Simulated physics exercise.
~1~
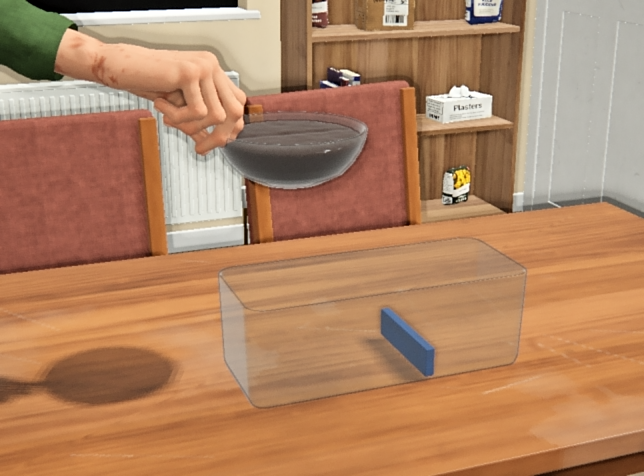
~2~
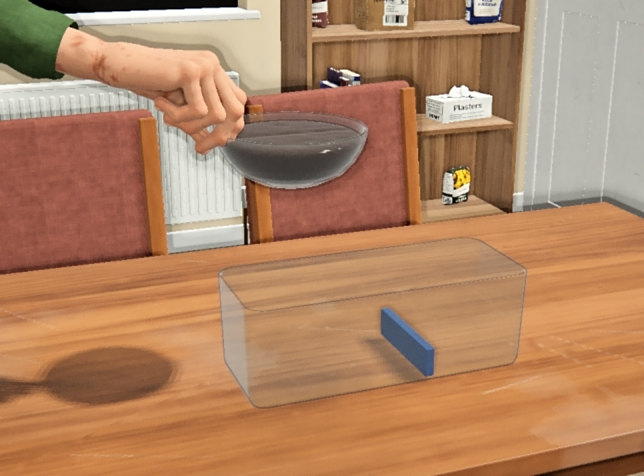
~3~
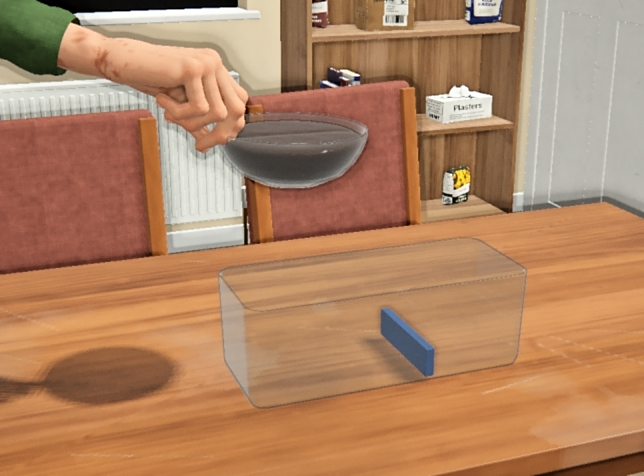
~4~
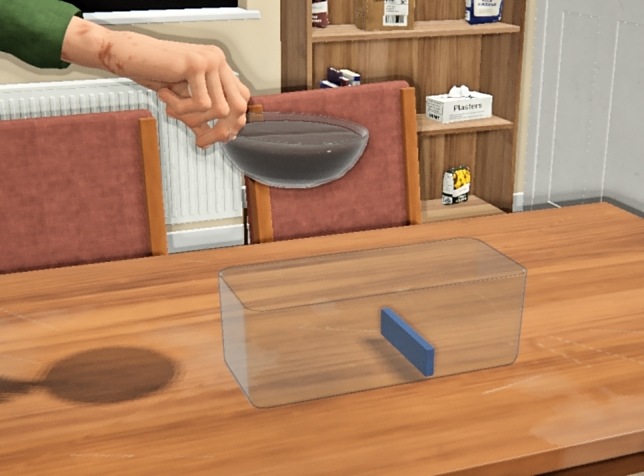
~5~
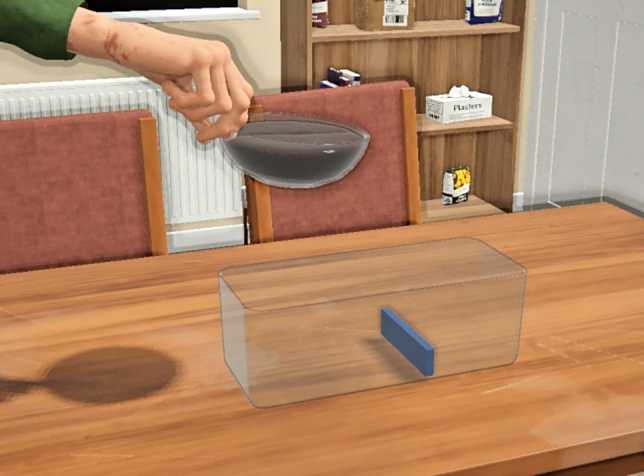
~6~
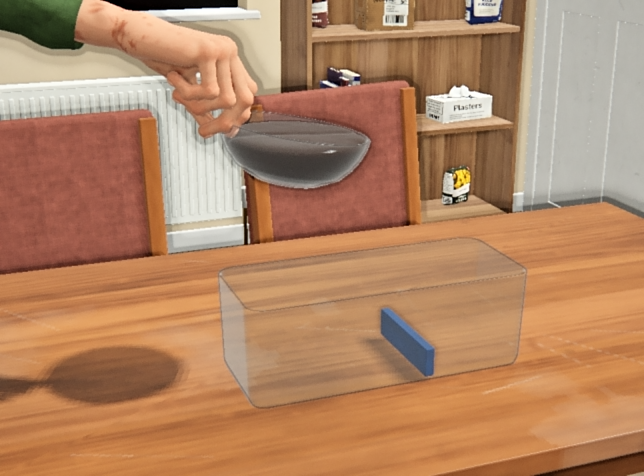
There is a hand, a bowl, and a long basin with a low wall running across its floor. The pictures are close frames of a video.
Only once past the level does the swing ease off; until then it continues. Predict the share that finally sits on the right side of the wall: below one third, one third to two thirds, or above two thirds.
Right-side share: One third to two thirds.
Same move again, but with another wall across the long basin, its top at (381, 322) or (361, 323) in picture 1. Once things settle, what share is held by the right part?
Well, it's close to 80 per cent for the first one, then 90 per cent for the other.
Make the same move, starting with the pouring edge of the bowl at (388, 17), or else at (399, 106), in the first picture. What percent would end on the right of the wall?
First try: About 75 %; second try: About 75 %.
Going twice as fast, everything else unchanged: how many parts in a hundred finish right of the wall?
Close to 35 out of every hundred.
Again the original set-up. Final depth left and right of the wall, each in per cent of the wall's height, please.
Left of the wall 30 %, right of the wall 70 %.
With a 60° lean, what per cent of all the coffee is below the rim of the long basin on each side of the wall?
The left part holds 5 percent and the right part 20 percent.
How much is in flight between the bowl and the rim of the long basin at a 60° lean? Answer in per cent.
Share in flight: Approx. 40 %.
A moment on, the bowl is tipped part way and 32 per cent is still to pour, 7 is left of the wall and 19 right of it.
Next, the bowl is tipped on its side and 1 per cent is still to pour, 37 is left of the wall and 57 right of it.
Then the bowl is tipped on its side and 0 per cent is still to pour, 41 is left of the wall and 58 right of it.
Later the bowl is tipped on its side and 0 per cent is still to pour, 41 is left of the wall and 58 right of it.
In the end 41 per cent lies left of the wall, 58 right of it and 1 outside.
